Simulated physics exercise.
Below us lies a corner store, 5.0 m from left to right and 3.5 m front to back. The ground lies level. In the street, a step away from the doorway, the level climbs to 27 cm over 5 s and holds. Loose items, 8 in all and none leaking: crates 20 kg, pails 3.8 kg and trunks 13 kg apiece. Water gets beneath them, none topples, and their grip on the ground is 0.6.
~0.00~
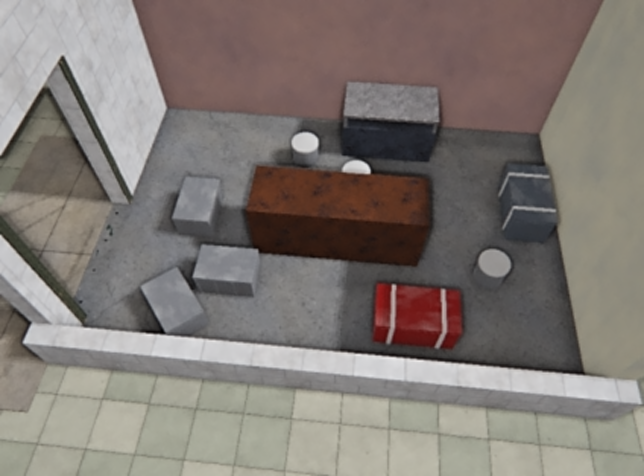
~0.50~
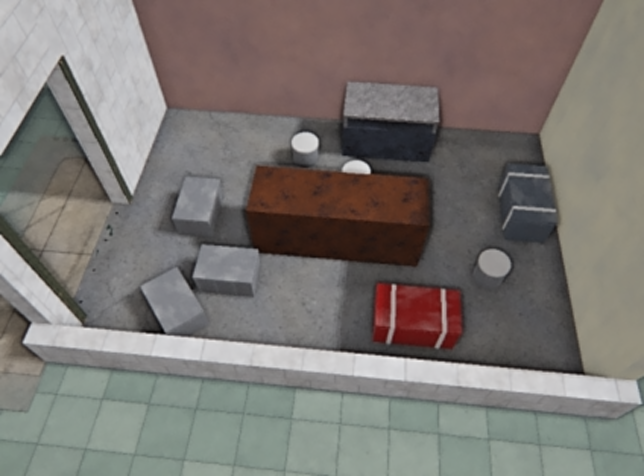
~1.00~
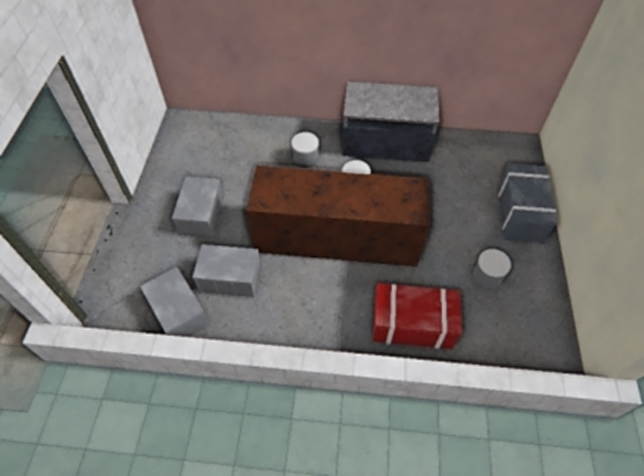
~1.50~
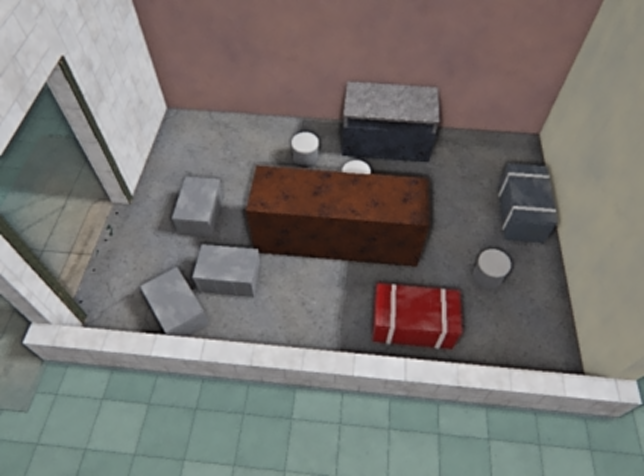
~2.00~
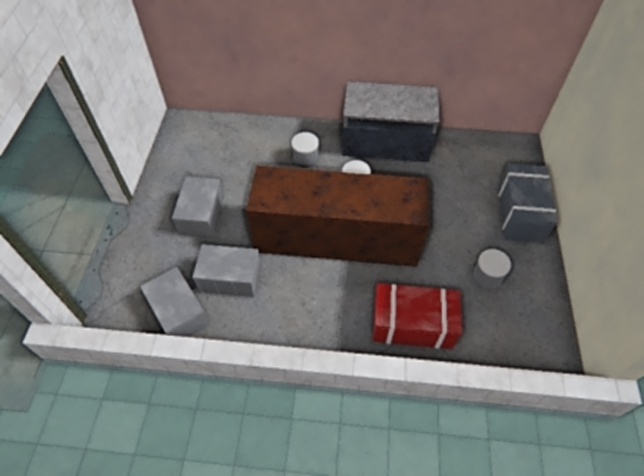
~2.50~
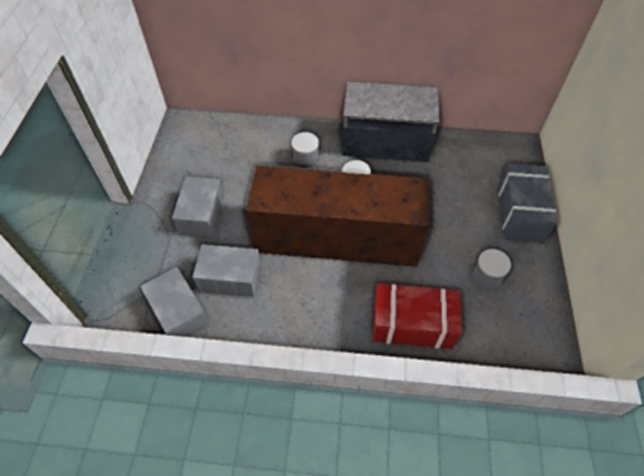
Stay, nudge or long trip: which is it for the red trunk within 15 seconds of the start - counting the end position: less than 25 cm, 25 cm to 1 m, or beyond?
Red trunk ends far away.
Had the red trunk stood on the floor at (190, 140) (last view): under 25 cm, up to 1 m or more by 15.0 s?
It slides a little.
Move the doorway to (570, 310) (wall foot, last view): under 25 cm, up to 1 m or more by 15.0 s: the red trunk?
In that case the red trunk gets carried off.
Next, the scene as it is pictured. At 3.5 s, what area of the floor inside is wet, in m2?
Some 2.0 m2.
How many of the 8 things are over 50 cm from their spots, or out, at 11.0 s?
I count 6.
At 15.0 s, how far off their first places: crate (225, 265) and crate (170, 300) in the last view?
In turn: 200 cm, 300 cm.
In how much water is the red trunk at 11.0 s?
About 16 cm.
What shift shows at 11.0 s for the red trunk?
About 150 cm.
After 3.5 s the red trunk is near (419, 308), 0.0 m from its start, aground; 0 afloat.
After 6.8 s the red trunk is near (484, 306), 0.6 m from its start, afloat; 3 afloat.
After 11.0 s the red trunk is near (496, 183), 1.7 m from its start, afloat; 8 afloat.
After 15.0 s the red trunk is near (506, 192), 1.6 m from its start, afloat; 8 afloat.
